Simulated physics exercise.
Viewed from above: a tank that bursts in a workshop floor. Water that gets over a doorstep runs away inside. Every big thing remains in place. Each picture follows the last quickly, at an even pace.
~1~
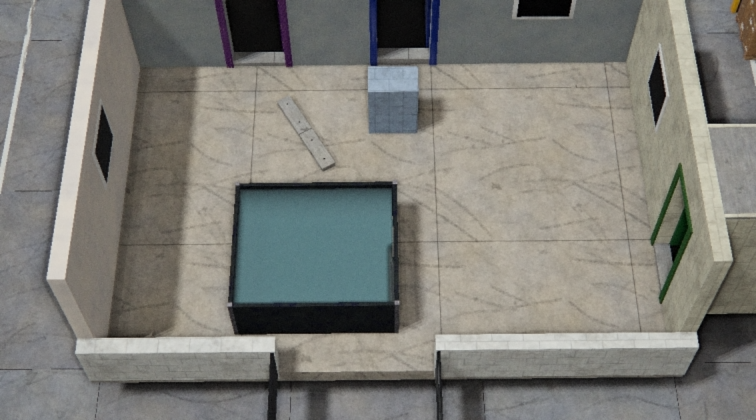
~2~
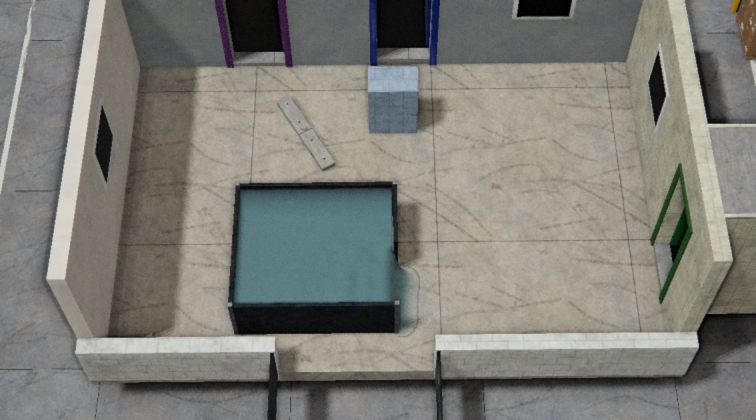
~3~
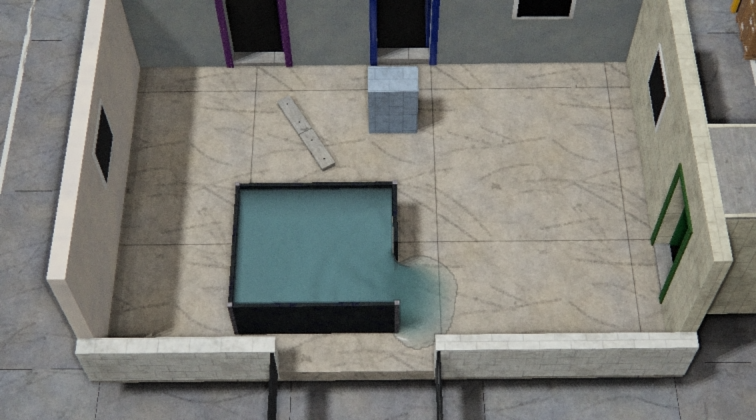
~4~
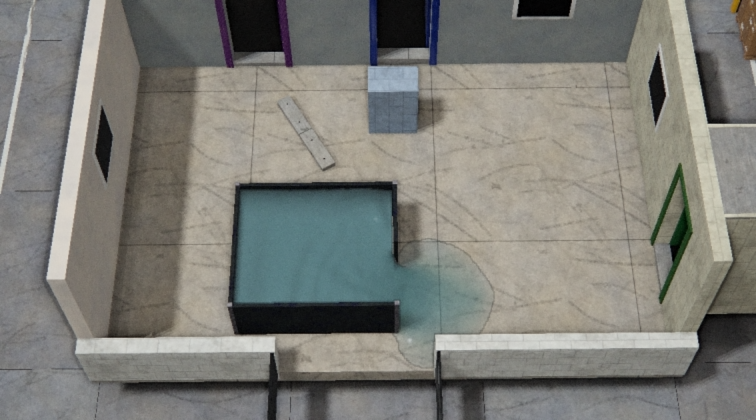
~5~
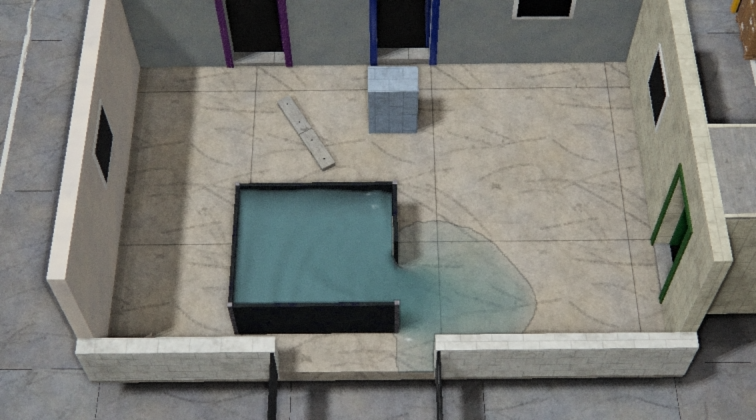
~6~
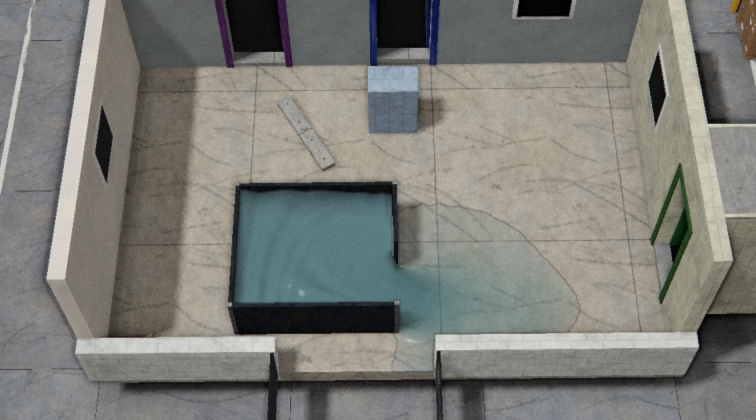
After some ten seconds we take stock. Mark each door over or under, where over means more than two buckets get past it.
Green door - over; purple door - under; blue door - under.
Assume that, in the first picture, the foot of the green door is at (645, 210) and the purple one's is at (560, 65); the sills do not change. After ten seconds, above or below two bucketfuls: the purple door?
Afterwards, the purple one gets past the mark.
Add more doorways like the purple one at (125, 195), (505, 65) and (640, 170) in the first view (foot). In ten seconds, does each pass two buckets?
Reading them off: Comes out lower, comes out higher, comes out higher.
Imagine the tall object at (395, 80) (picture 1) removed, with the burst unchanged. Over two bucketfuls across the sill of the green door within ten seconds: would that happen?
The green one exceeds it.
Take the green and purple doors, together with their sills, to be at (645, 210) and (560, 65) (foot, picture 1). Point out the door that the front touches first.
It would be the green-painted one.
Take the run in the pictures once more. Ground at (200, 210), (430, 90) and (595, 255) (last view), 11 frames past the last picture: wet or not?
Same order as asked: Dry as before; dry as before; drenched.
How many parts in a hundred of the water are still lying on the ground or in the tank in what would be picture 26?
90 in a hundred.
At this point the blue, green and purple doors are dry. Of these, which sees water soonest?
That's the green door.
A moment on, water covers 25 % of the floor; the green door under two buckets in, the purple door not reached, the blue door not reached.
Next, water covers 30 % of the floor; the green door far over two buckets in, the purple door not reached, the blue door not reached.
Then, water covers 35 % of the floor; the green door far over two buckets in, the purple door not reached, the blue door not reached.
Later, water covers 55 % of the floor; the green door far over two buckets in, the purple door wet at the sill, nothing in, the blue door wet at the sill, nothing in.
In the end, water covers 85 % of the floor; the green door far over two buckets in, the purple door under two buckets in, the blue door wet at the sill, nothing in.
